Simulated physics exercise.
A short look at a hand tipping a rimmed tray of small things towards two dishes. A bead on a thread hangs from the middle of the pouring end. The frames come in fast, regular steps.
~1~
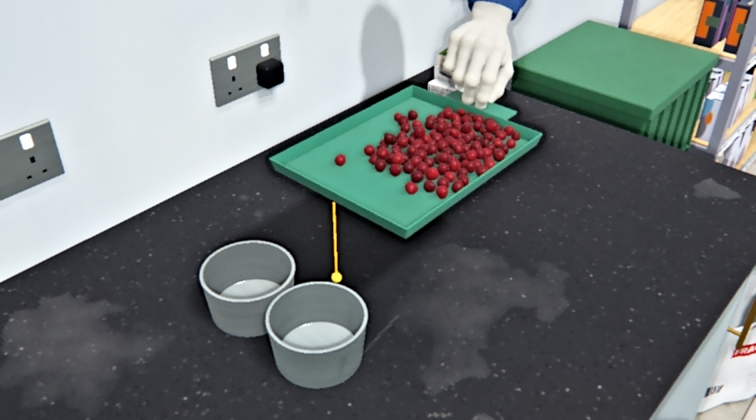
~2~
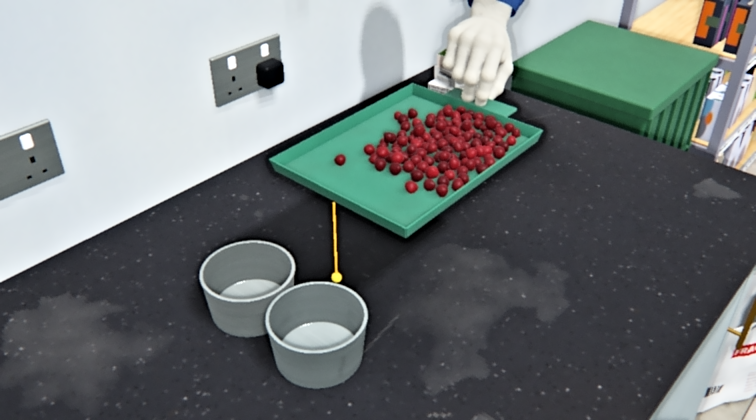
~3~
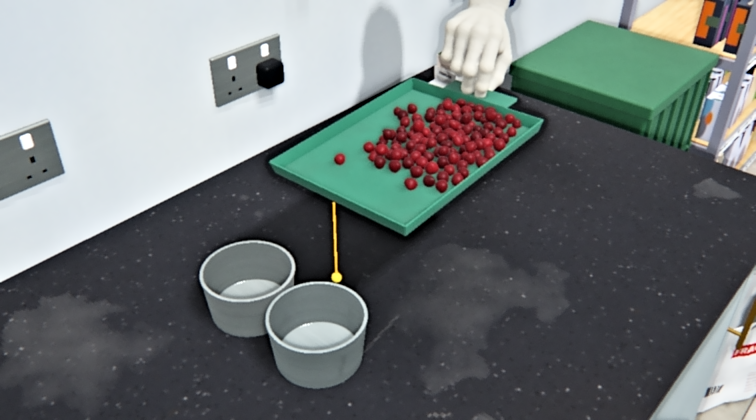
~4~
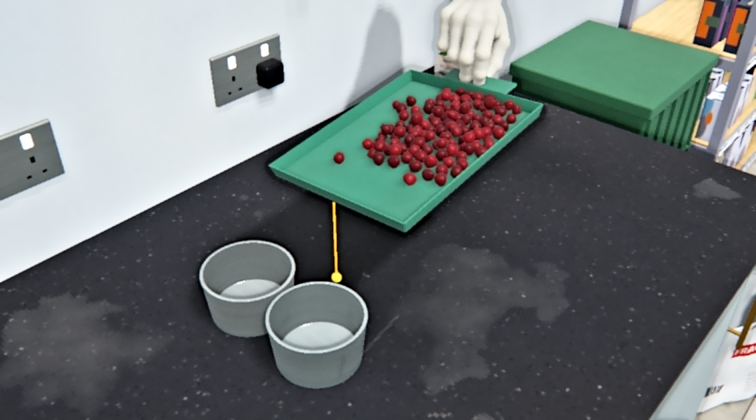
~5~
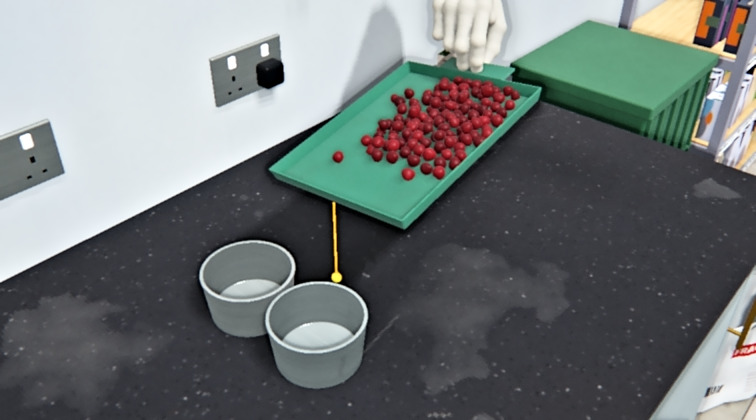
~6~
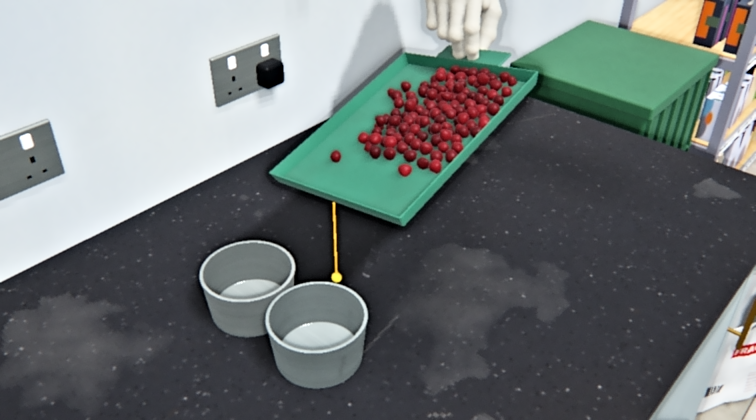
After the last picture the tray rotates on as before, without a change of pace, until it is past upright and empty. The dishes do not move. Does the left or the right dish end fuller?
It favours the left-hand dish.
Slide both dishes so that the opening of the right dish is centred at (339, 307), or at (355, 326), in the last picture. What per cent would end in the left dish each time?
The first gives 60 %, the second 50 %.
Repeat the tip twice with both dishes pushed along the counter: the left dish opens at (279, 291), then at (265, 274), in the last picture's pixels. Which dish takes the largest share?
One: Left. Two: The dish on the left.
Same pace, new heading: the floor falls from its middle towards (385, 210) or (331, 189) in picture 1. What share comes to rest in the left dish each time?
The first gives 0 %, the second 40 %.
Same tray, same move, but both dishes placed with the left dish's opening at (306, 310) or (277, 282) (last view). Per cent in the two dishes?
In turn 20 and 50 in a hundred.
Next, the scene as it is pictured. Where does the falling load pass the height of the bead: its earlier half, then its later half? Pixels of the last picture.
At about (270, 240), then at (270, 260).
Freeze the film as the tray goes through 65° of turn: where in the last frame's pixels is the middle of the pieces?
Roughly at (318, 148).
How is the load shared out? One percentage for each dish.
The left dish has 50 per cent, the right dish has 10.
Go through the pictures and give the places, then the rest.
In the first frame, corners of the pouring end at (275, 158) and (406, 226), level; middle of the load at (442, 147), dried cherries; left dish at (214, 308); right dish at (282, 358); bead on its thread at (337, 278).
In the second frame, corners of the pouring end at (275, 159) and (406, 225), level; middle of the load at (442, 145).
In the third frame, corners of the pouring end at (274, 161) and (405, 223), tipped barely, lowest at the left corner; middle of the load at (442, 140).
In the fourth frame, corners of the pouring end at (274, 165) and (403, 220), tipped a little, lowest at the left corner; middle of the load at (441, 131).
In the fifth frame, corners of the pouring end at (274, 168) and (402, 217), tipped a little, lowest at the left corner; middle of the load at (439, 123).
In the sixth frame, corners of the pouring end at (274, 171) and (399, 214), tipped clearly, lowest at the left corner; middle of the load at (436, 115); left dish at (214, 308); right dish at (282, 358).
Soon, tray tipped steeply; most on the tray; a stray few in the right dish; a small part in the left dish; a small part in the air.
A while on, tray tipped past a quarter turn; most on the tray; a stray few in the right dish; a small part in the left dish; a small part outside both; a stray few in the air.
Towards the end, tray tipped past a quarter turn; a small part in the right dish; about half in the left dish; about a third outside both.
Finally, tray tipped past a quarter turn; a small part in the right dish; about half in the left dish; about a third outside both.
